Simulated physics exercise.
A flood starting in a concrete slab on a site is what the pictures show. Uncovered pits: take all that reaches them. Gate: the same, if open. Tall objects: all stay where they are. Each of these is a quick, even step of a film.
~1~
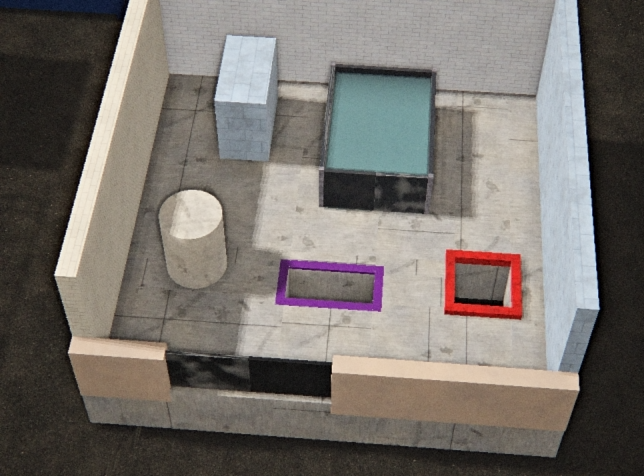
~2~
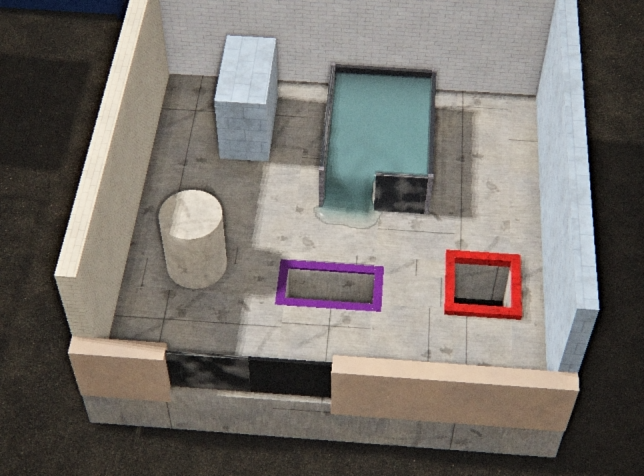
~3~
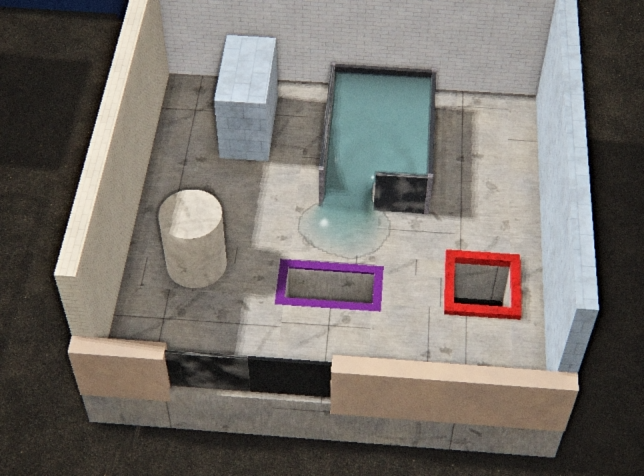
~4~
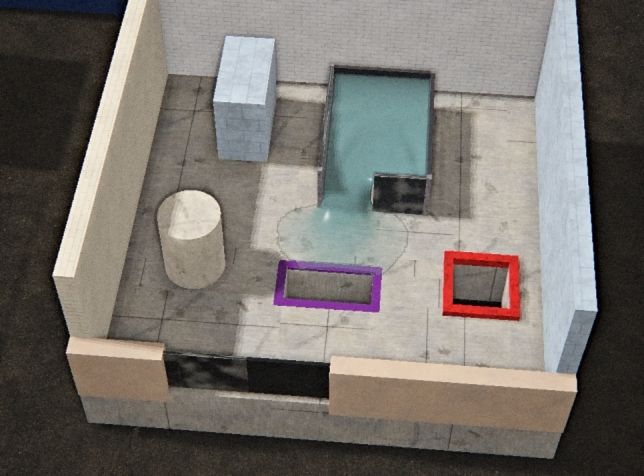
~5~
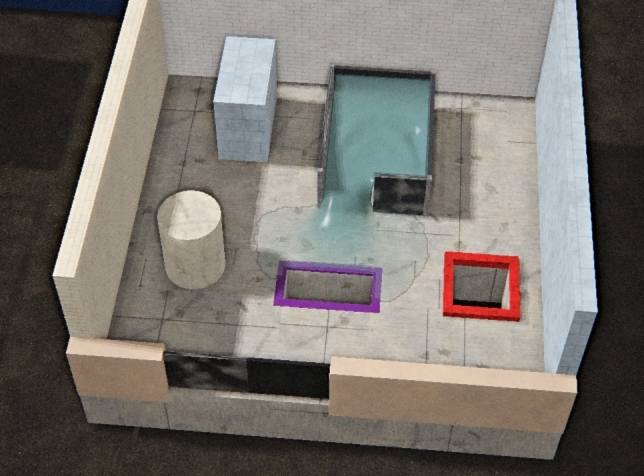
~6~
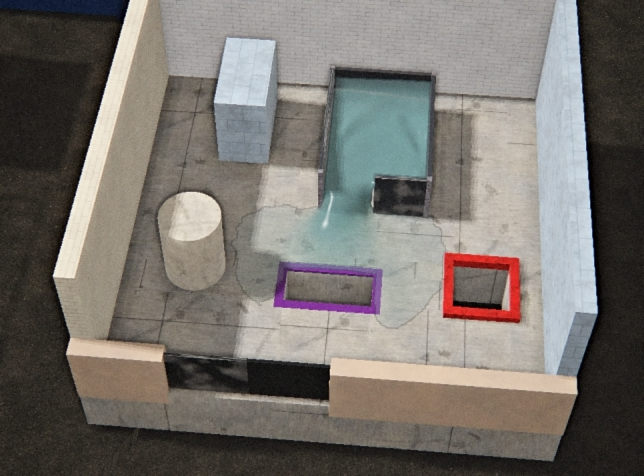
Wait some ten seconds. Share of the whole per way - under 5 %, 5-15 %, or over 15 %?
Gate under 5 %, purple pit over 15 %, red pit under 5 %.
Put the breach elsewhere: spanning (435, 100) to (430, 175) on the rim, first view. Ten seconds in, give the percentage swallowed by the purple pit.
Roughly 14 per cent goes to the purple pit.
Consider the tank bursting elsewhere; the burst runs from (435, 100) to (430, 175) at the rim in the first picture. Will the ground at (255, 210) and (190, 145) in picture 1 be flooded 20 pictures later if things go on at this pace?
The first would be still unwetted and the second still unwetted.
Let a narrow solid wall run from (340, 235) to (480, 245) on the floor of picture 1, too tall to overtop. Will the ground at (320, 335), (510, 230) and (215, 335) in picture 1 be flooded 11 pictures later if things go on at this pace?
In order: Dry; wet; wet.
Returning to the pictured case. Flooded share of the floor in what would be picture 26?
Some 40 per cent.
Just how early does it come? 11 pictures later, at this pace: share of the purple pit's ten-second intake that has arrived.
Near 40 %, I'd say.
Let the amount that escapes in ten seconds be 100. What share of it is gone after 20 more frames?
I make it 60 per cent.
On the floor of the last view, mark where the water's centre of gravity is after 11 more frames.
I reckon somewhere around (357, 197).
A moment on, water covers 20 % of the floor; the gate 0 %, the purple pit 14 %, the red pit 0 %.
Next, water covers 30 % of the floor; the gate 0 %, the purple pit 24 %, the red pit 0 %.
Then, water covers 40 % of the floor; the gate 0 %, the purple pit 34 %, the red pit 0 %.
Later, water covers 55 % of the floor; the gate 0 %, the purple pit 47 %, the red pit 0 %.
In the end, water covers 65 % of the floor; the gate 0 %, the purple pit 58 %, the red pit 0 %.
